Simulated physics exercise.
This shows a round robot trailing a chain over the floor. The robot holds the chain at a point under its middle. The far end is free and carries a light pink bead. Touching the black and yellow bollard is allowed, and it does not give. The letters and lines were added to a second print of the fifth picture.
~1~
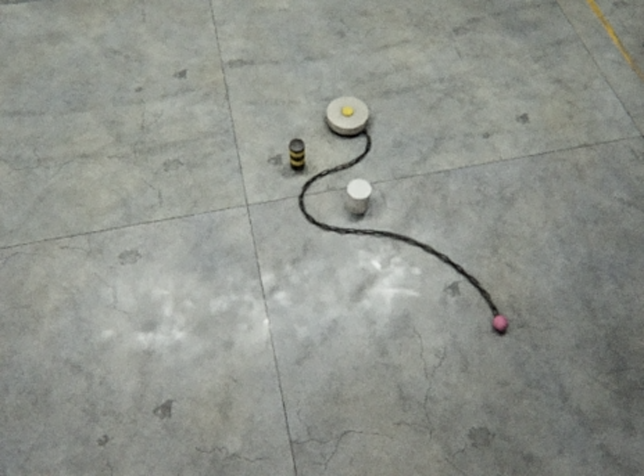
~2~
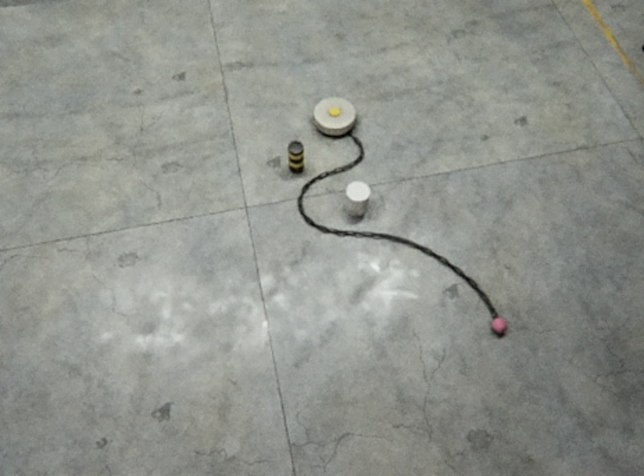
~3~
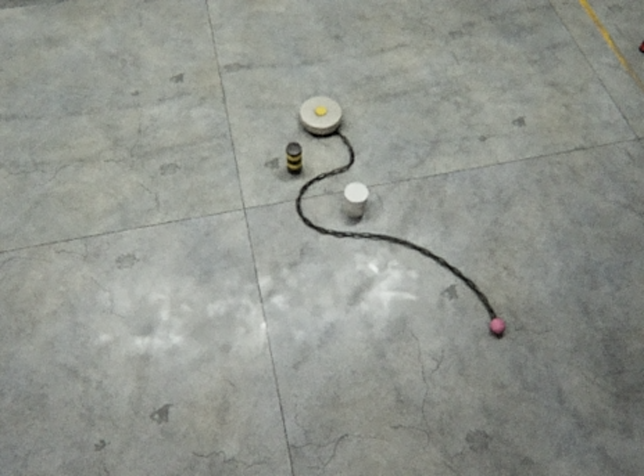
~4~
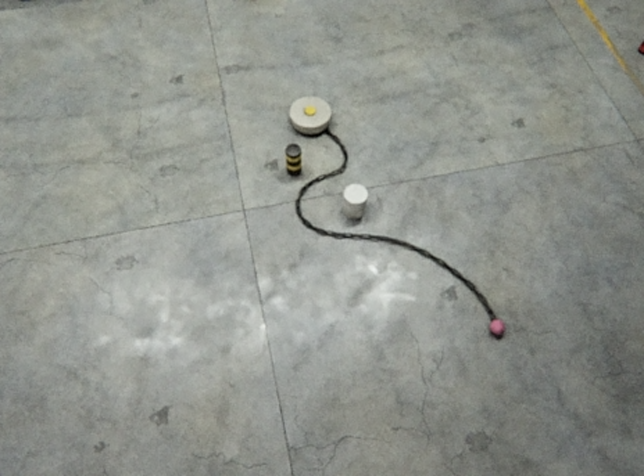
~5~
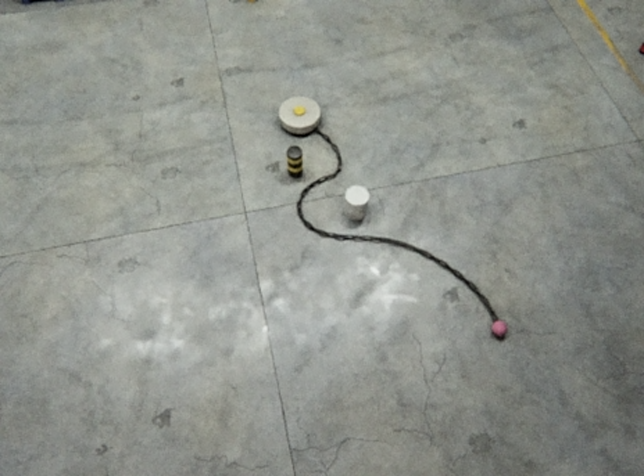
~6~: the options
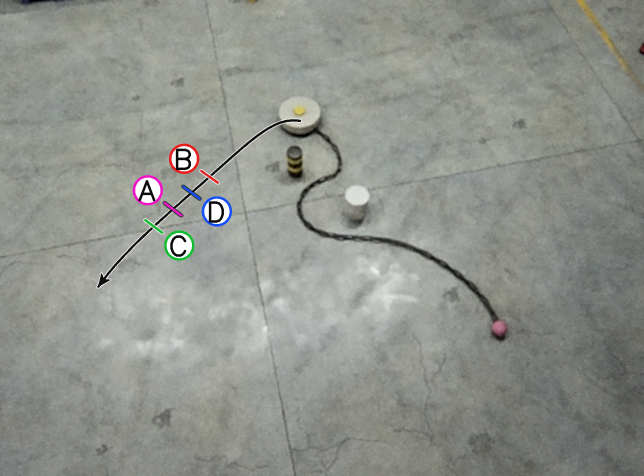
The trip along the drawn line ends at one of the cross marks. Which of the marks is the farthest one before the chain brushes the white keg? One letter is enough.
Mark D.
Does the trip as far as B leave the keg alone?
Yes.
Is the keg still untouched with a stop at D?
Yes.
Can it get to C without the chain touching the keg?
No.
On the marked copy, A at (173, 209); B at (210, 177); C at (154, 227); D at (192, 193); the route from (300, 121) via (199, 186) to (98, 287).
Following D. Soon after the start, robot (257, 131), middle of the chain (331, 236), free end (500, 328).
Later, robot (222, 160), middle of the chain (331, 236), free end (500, 328).
In the end, robot (190, 188), middle of the chain (336, 225), free end (500, 328); only the bollard has been touched, if anything.
As for the rest, A brings the chain against the keg; B is safe but short; C brings the chain against the keg.
